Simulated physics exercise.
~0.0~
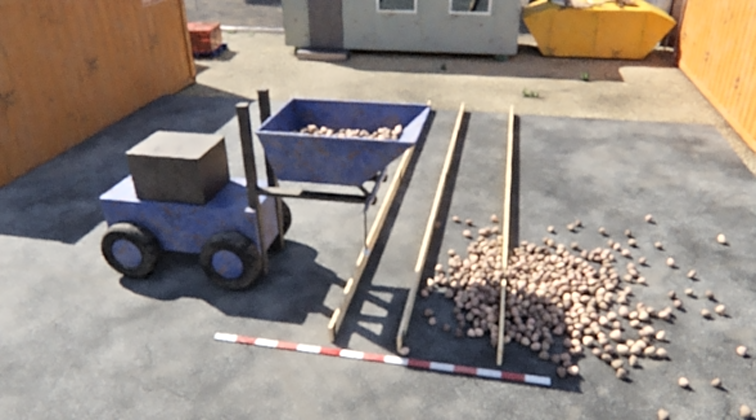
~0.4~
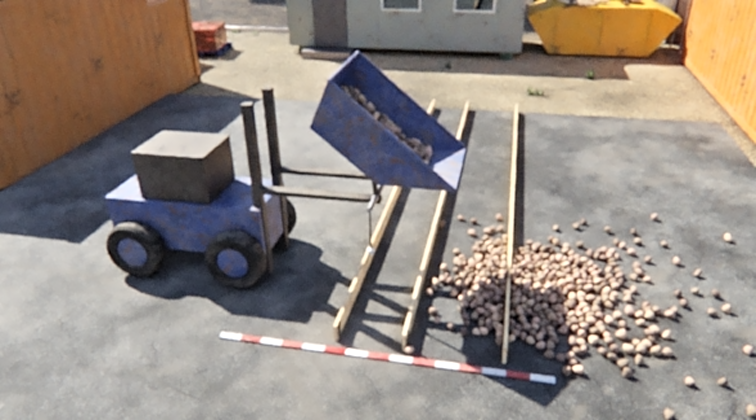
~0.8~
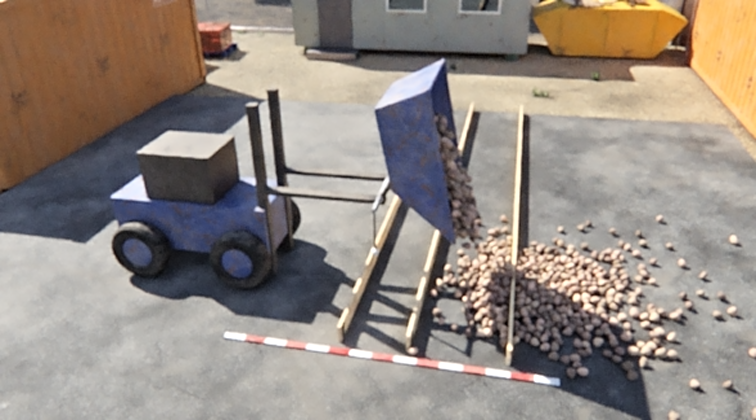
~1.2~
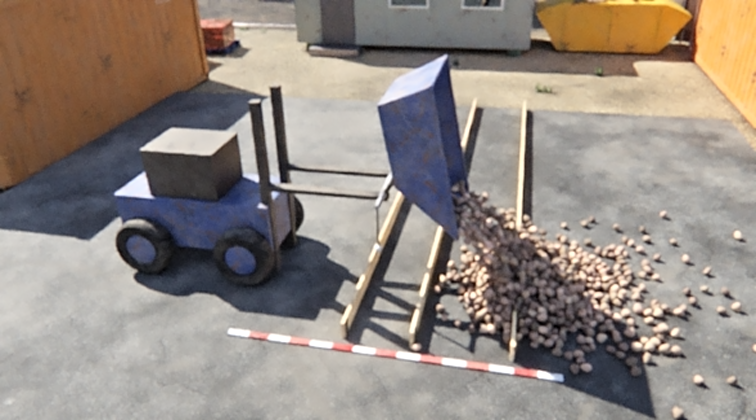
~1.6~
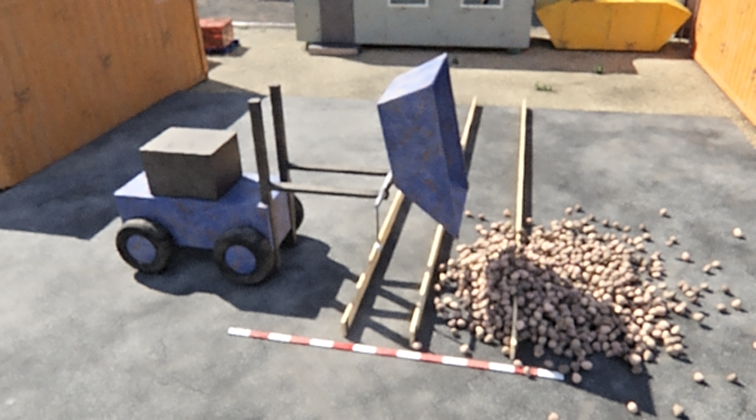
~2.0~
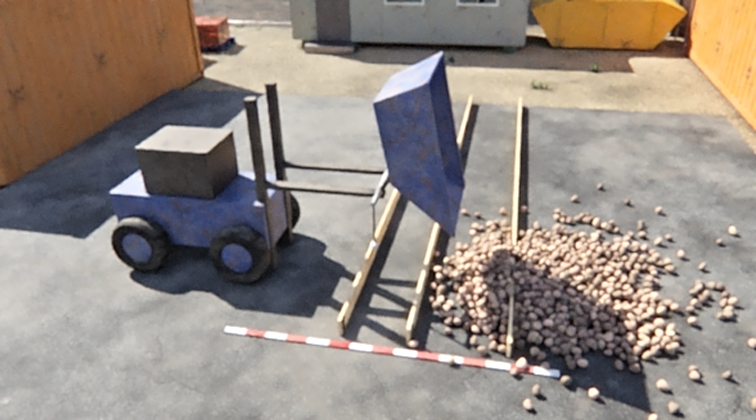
In this clip, a blue forklift-like vehicle tips its raised skip to the right, pouring brownish stones across wooden planks onto a loose pile already on the dark ground. The skip ends steeply tilted with no more stones falling, beside a larger, wider heap.
